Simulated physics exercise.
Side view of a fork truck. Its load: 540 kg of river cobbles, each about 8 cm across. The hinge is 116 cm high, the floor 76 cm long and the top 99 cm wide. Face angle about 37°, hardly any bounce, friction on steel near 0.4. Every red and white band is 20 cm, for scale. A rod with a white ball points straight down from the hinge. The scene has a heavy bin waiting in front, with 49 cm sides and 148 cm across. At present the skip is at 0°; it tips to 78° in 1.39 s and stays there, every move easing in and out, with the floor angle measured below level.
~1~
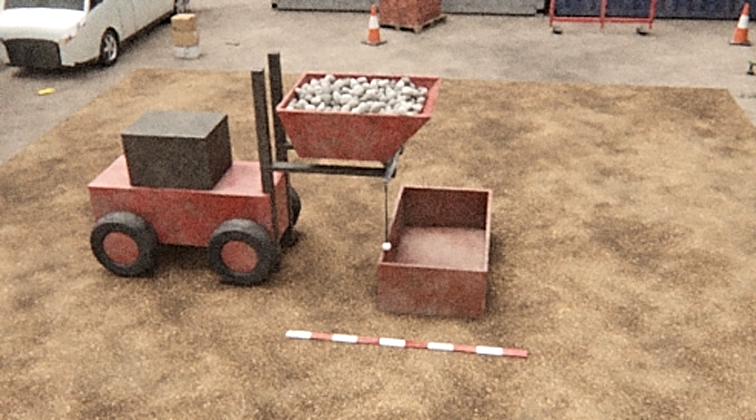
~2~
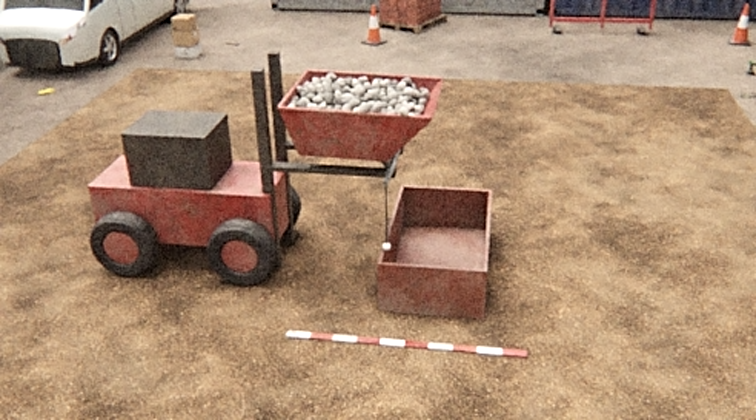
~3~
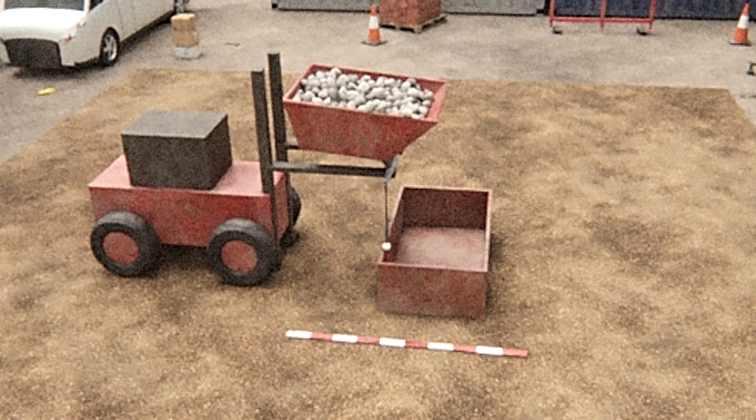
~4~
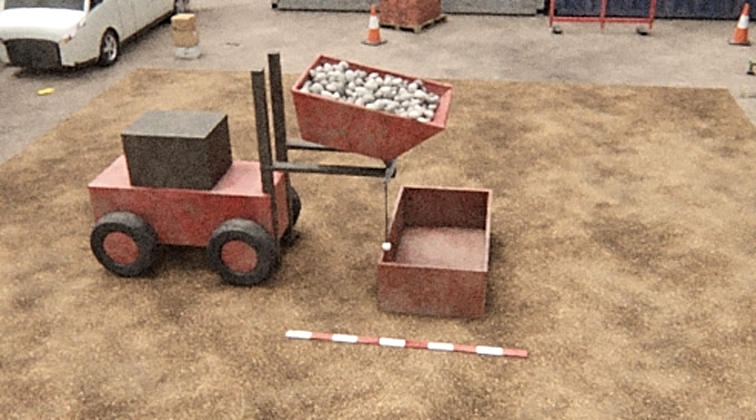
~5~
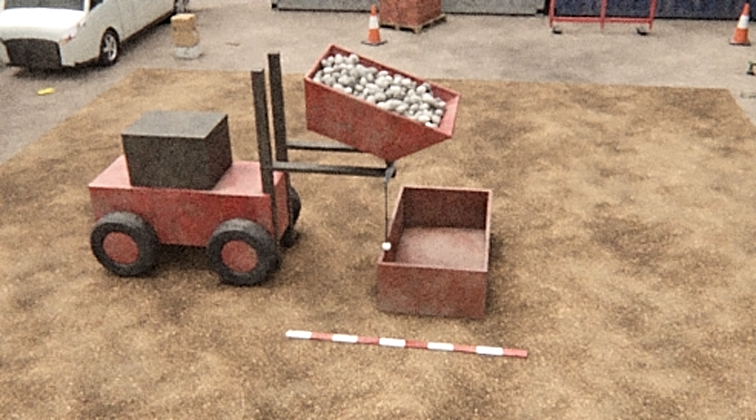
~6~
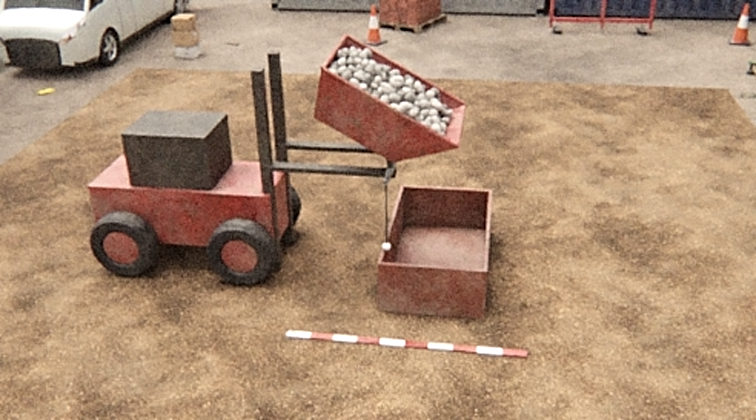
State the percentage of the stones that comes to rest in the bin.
Roughly 5 per cent comes to rest there.
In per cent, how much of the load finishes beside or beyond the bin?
Roughly 95 per cent.
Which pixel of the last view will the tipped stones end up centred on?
Somewhere around (545, 273) in the last picture.
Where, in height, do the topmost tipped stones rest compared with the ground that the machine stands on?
Roughly 28 cm above ground level.
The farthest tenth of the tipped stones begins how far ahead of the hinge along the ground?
I'd put it at about 210 cm.
A little later the floor is at 66°; 100 % in the skip; the foremost stones are at (478, 171).
Then the floor is at 78°; 48 % in the skip, 7 % in the bin, 46 % beside or beyond the bin; the foremost stones are at (559, 274).
Later still the floor is at 78°; 14 % in the skip, 6 % in the bin, 79 % beside or beyond the bin; the foremost stones are at (642, 284).
In the end the floor is at 78°; 0 % in the skip, 3 % in the bin, 97 % beside or beyond the bin; the foremost stones are past the picture's edge.
